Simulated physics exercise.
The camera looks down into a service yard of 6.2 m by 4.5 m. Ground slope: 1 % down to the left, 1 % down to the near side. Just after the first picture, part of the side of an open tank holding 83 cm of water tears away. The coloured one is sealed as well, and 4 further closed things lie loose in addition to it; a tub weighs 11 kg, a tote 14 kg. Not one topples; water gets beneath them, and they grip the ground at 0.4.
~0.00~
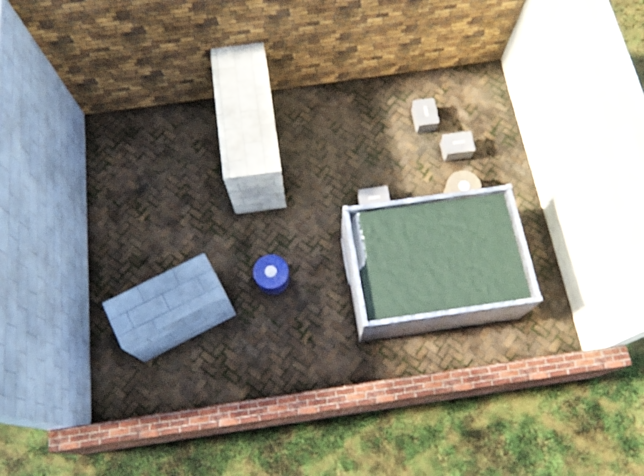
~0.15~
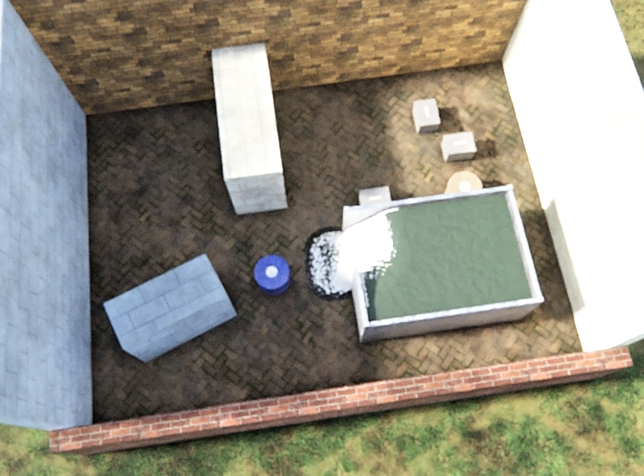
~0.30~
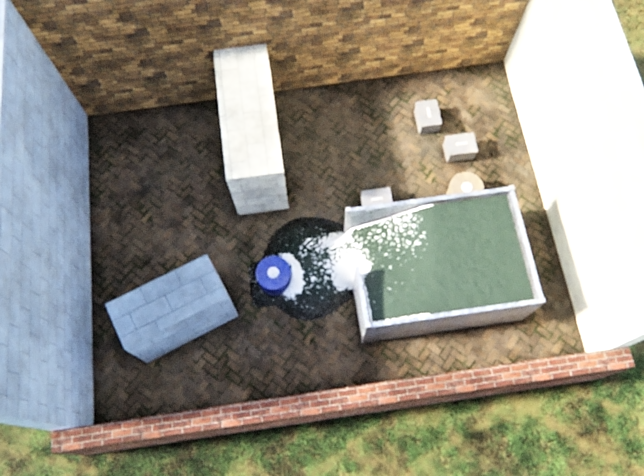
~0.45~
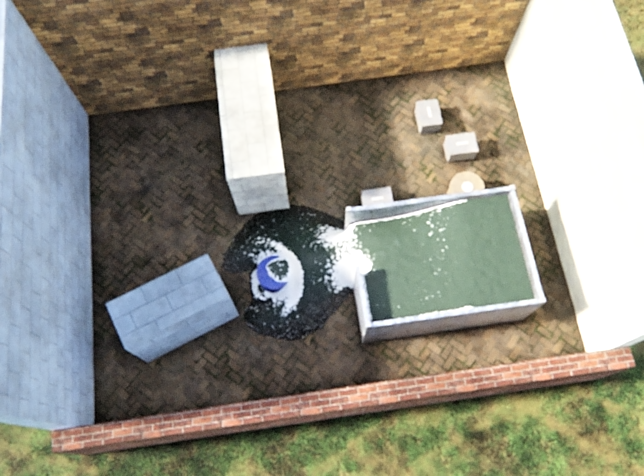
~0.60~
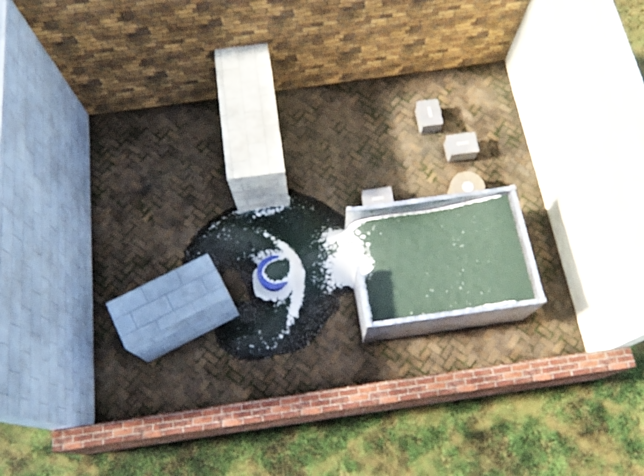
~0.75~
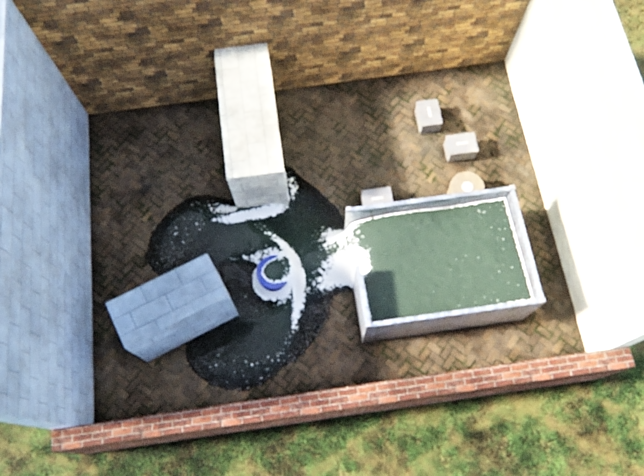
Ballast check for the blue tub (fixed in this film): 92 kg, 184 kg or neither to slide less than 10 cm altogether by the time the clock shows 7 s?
My prediction: Heavier only.
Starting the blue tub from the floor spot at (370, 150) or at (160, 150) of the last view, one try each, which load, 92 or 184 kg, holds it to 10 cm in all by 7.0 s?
Try 1: Lesser mass sufficient. Try 2: Lesser mass sufficient.
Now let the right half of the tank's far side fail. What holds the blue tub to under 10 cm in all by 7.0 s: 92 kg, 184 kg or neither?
So the lighter pick works.
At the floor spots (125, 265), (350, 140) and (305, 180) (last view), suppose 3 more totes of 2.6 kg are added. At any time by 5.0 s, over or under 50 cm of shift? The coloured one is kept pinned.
Order as listed: Outside the limit, inside the limit, outside the limit.
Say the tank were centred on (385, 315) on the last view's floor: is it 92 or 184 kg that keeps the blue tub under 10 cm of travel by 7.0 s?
In that case, simply put, the heavier one is needed.
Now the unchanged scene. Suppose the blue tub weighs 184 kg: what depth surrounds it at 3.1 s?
Around 12 cm.
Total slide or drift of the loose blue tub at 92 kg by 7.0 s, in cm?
Some 40 centimetres of travel in total.
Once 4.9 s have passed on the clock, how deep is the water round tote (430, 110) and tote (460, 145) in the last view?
2 and 0 cm.
After 1.4 s the blue tub would be 41 cm from its start with 92 kg and 0 cm from its start with 184 kg; 17 cm of water round it then.
After 3.1 s the blue tub would be 42 cm from its start with 92 kg and 0 cm from its start with 184 kg; 12 cm of water round it then.
After 4.9 s the blue tub would be 42 cm from its start with 92 kg and 0 cm from its start with 184 kg; 11 cm of water round it then.
After 7.0 s the blue tub would be 42 cm from its start with 92 kg and 0 cm from its start with 184 kg; 13 cm of water round it then.
